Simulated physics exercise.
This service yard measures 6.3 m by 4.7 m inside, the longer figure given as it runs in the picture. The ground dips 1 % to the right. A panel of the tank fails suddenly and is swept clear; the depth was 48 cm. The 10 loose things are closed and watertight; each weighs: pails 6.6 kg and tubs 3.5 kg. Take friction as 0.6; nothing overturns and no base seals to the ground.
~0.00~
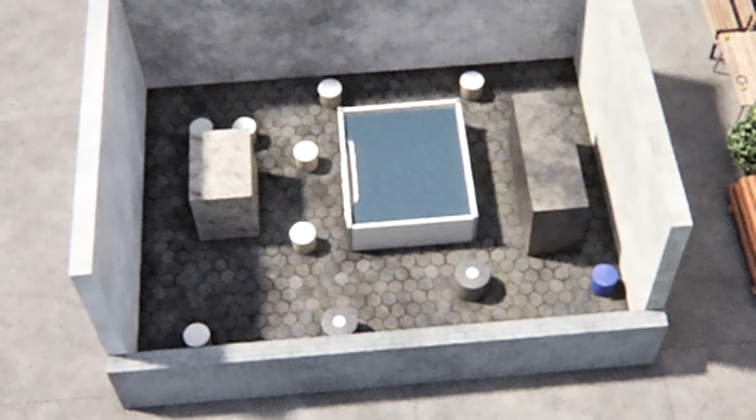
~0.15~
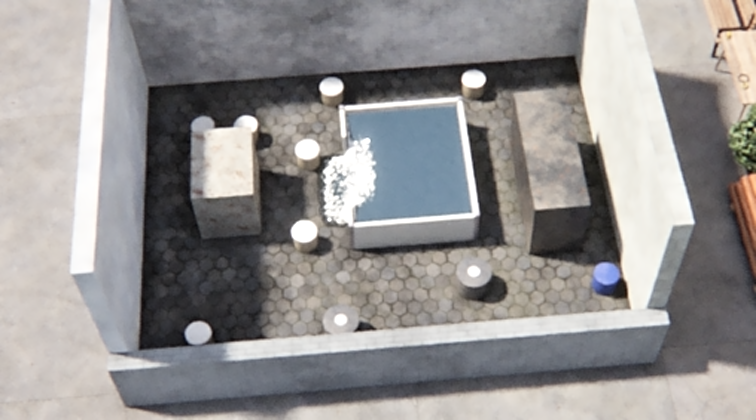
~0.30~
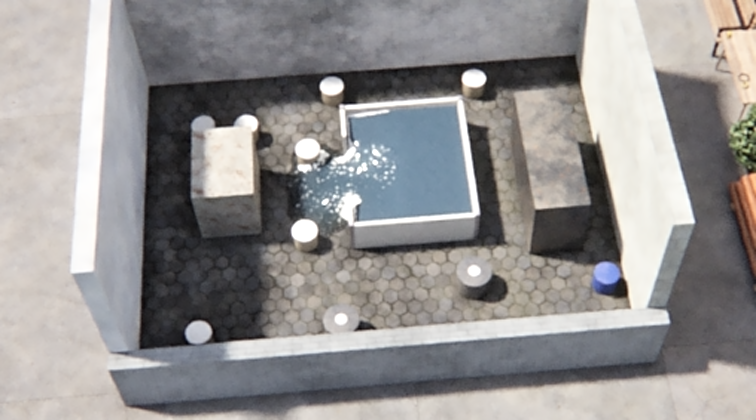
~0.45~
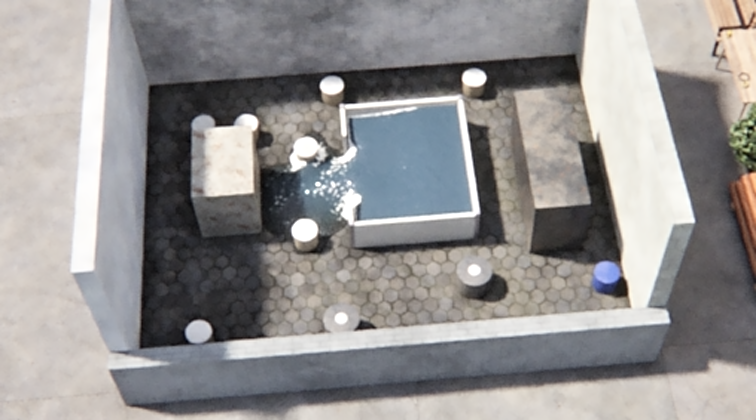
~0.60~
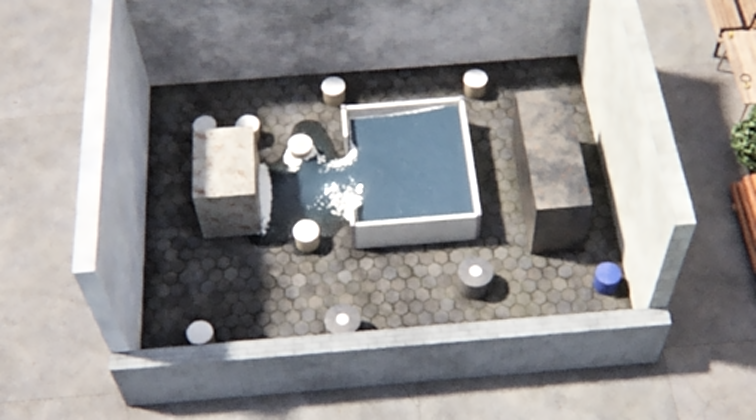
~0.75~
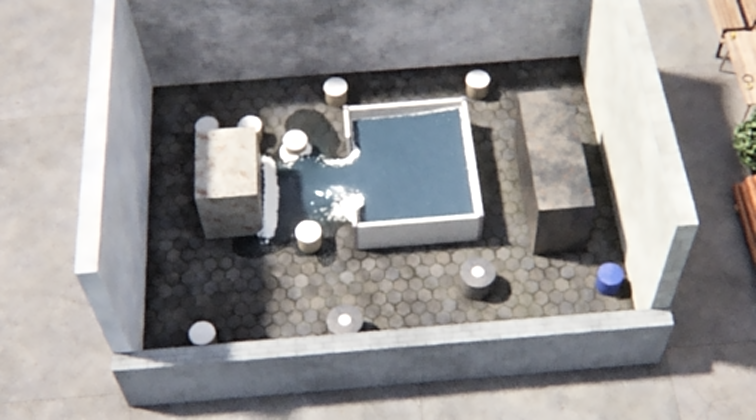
Water burst out through the left side of a square tank in a walled yard, foaming white as it spread across the paving to a stone block and nudged one pale pail slightly left.
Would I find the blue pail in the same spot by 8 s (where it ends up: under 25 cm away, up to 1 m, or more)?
Blue pail stays put.
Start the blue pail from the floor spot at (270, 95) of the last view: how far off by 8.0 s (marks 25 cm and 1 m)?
It moves a short way.
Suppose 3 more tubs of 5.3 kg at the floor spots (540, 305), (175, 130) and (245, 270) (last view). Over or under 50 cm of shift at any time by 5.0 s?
In that order: Under, over, over.
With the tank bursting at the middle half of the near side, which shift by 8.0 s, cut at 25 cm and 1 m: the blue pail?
In that case the blue pail travels far.
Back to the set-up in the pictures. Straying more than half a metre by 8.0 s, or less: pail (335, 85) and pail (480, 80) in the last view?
In turn: Under, less.
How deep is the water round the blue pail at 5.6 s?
About 1 cm.
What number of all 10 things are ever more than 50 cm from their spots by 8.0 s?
6 of them.
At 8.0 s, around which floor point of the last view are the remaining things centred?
Around (392, 201).
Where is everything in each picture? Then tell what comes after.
The blue pail at (605, 275) rests on the ground; 2.9 m2 under water; 0 of 10 have shifted, in the first picture.
The blue pail at (606, 274), on the bottom; water covers 3.4 m2; 0 of 10 have shifted, in the second picture.
The blue pail at (607, 273), on the bottom; water covers 3.9 m2; 0 of 10 have shifted, in the third picture.
The blue pail at (607, 272), on the bottom; 4.6 m2 under water; 0 of 10 have shifted, in the fourth picture.
The blue pail at (608, 273) rests on the ground; 4.9 m2 under water; 1 of 10 have shifted, in the fifth picture.
The blue pail at (610, 274) rests on the ground; water covers 5.3 m2; 1 of 10 have shifted, in the sixth picture.
After 1.6 s the blue pail is near (610, 274), 0.0 m from its start, aground; 0 afloat.
After 3.6 s the blue pail is near (610, 274), 0.0 m from its start, aground; 1 afloat.
After 5.6 s the blue pail is near (610, 274), 0.0 m from its start, aground; 3 afloat.
After 8.0 s the blue pail is near (611, 274), 0.0 m from its start, aground; 1 afloat.
